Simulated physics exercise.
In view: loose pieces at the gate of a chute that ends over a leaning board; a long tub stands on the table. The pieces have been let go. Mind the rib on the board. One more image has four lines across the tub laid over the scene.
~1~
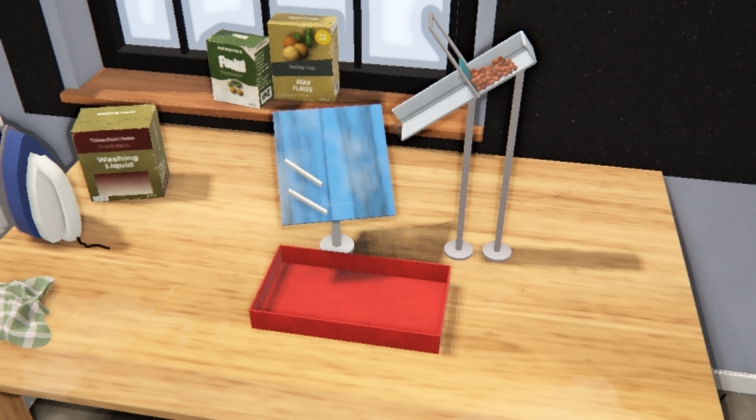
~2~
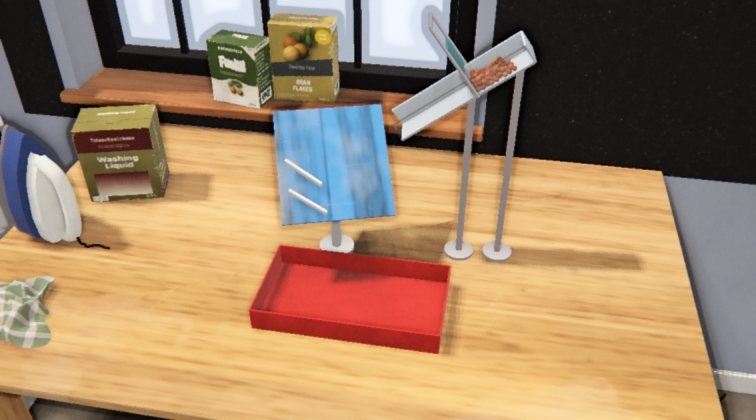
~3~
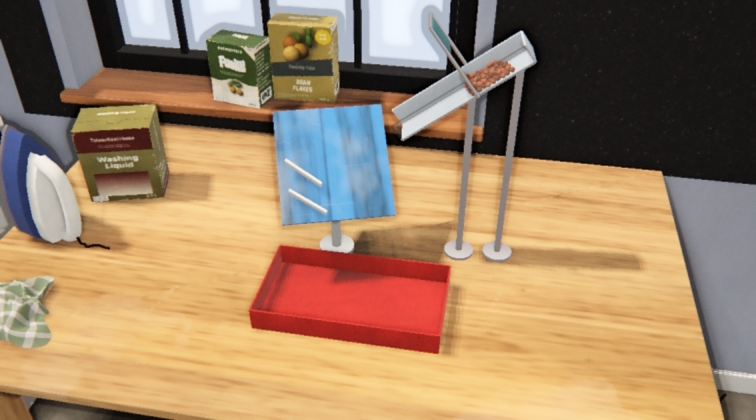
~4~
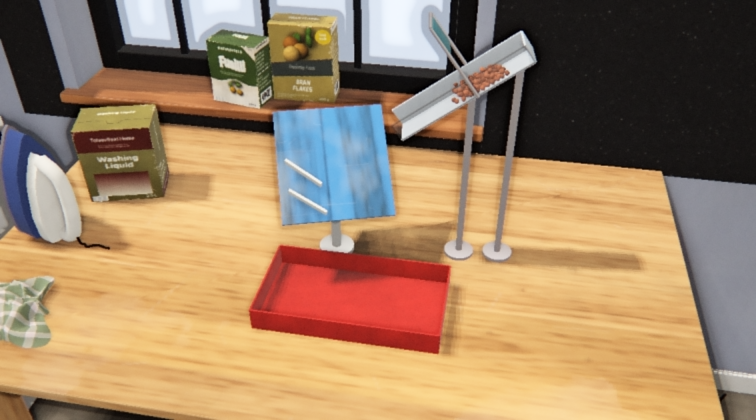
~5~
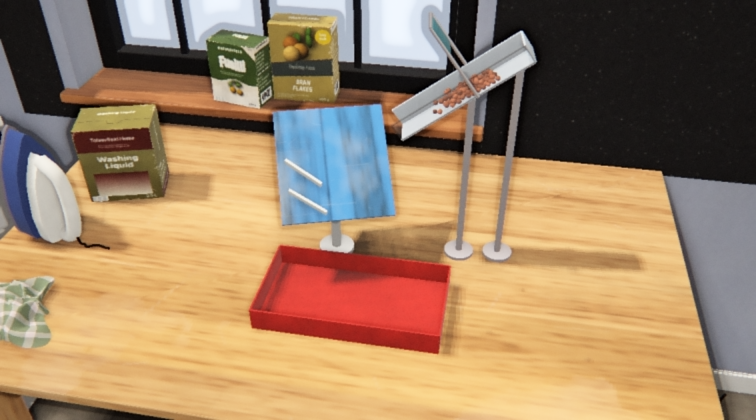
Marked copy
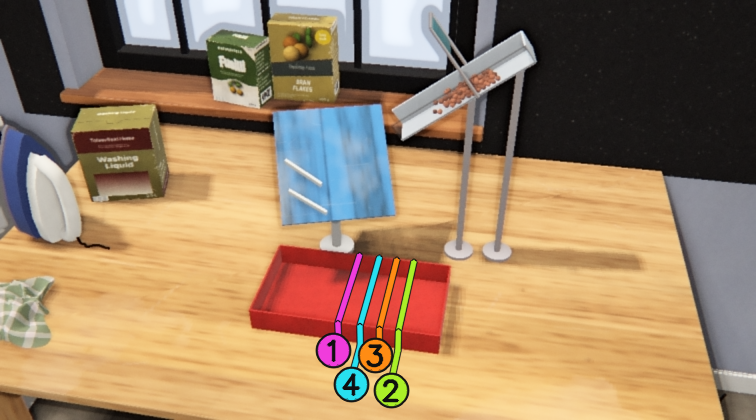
A red, shallow tub sits empty on a pale wooden table, seen from above at an angle, before a window and a dark wall. Behind it a blue board with two thin white strips leans on a stand, boxes and an iron at left, a grey chute on posts at right. The chute's gate lifts and small reddish-brown pieces slide down leftward, spreading out, while the view stays still.
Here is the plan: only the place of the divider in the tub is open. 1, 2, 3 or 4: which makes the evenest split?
1 is best.
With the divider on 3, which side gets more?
The left side.
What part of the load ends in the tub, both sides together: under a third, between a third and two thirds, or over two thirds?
Over two thirds.
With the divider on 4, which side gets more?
The left side.
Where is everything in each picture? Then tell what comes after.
The first frame shows load behind the gate at (490, 75), clay pellets; lip of the chute at (403, 132), sloping fairly steeply.
The second frame shows middle of the board at (333, 163), tilted fairly steeply; middle of its low edge at (340, 220); of its high edge at (327, 108).
The third frame shows front corners of the tub at (250, 310) and (439, 336), empty; front of the load at (467, 86).
The fourth frame shows middle of the load at (476, 82); its front at (454, 100), about a quarter of the way to the lip; rib from (289, 190) to (327, 211); rib from (285, 160) to (321, 183).
The fifth frame shows middle of the load at (466, 89); its front at (435, 112), about half of the way to the lip.
On the marked copy, line 1 crosses the front rim at (338, 322); line 2 crosses the front rim at (398, 330); line 3 crosses the front rim at (379, 327); line 4 crosses the front rim at (360, 325).
With 1, of what is caught, about two thirds on the left of the divider, about a third on the right.
With 2, of what is caught, nearly all on the left of the divider, a stray few on the right.
With 3, of what is caught, nearly all on the left of the divider, a stray few on the right.
With 4, of what is caught, most on the left of the divider, a small part on the right.
